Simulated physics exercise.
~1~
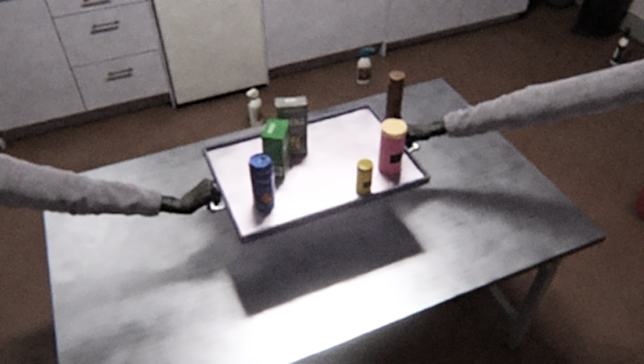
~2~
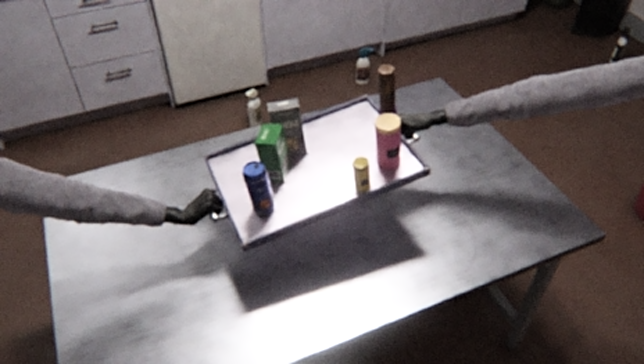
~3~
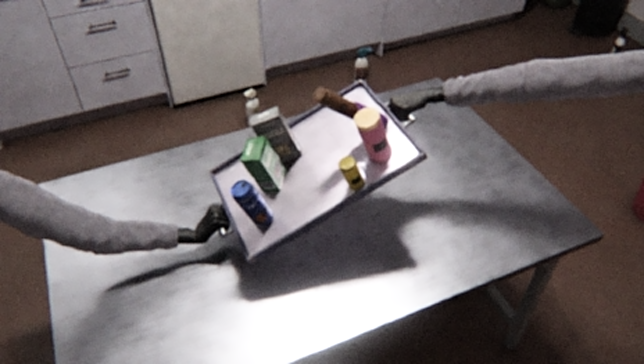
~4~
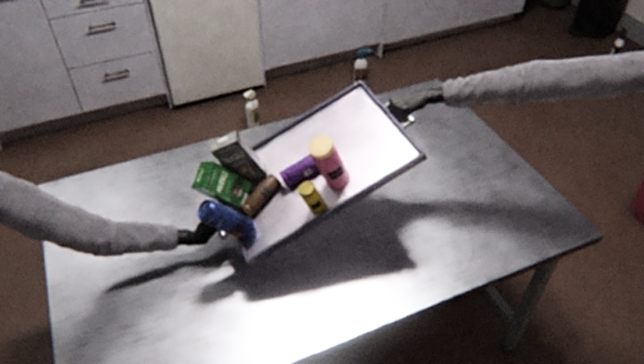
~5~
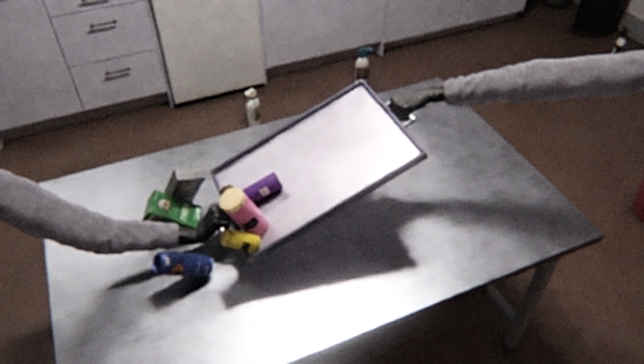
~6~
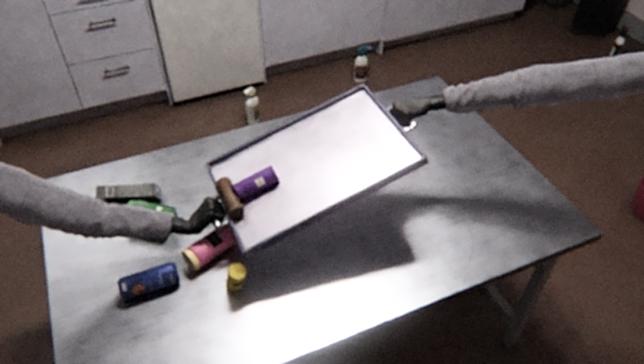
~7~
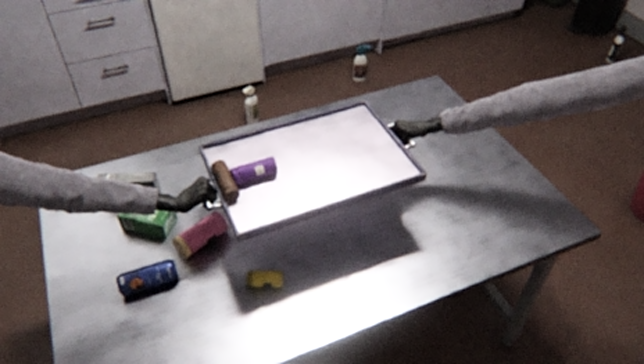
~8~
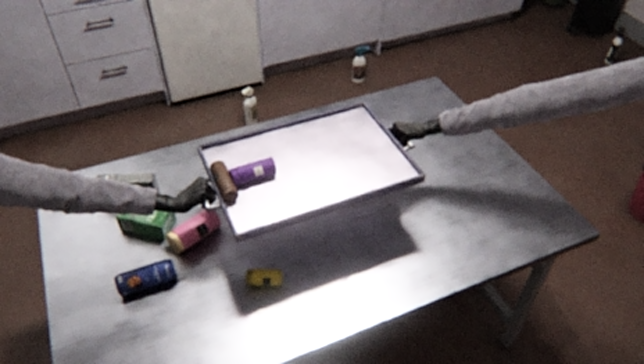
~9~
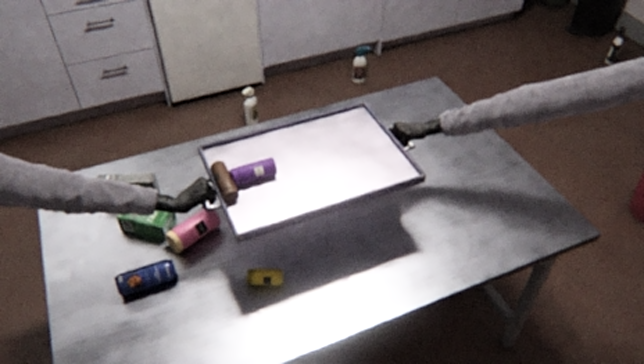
In a room with pale cabinets, two gray-sleeved arms hold a rimmed serving tray of upright containers above a metal table. The tray tips down to the left, and the brown shaker topples while the others lean. The containers slide toward the lower edge, where the green carton and blue can go over first. The pink jar, grey packet and yellow shaker follow them down onto the table. The hands then level the tray, leaving the brown and purple shakers on their sides at its left end, with the fallen items lying still on the table.
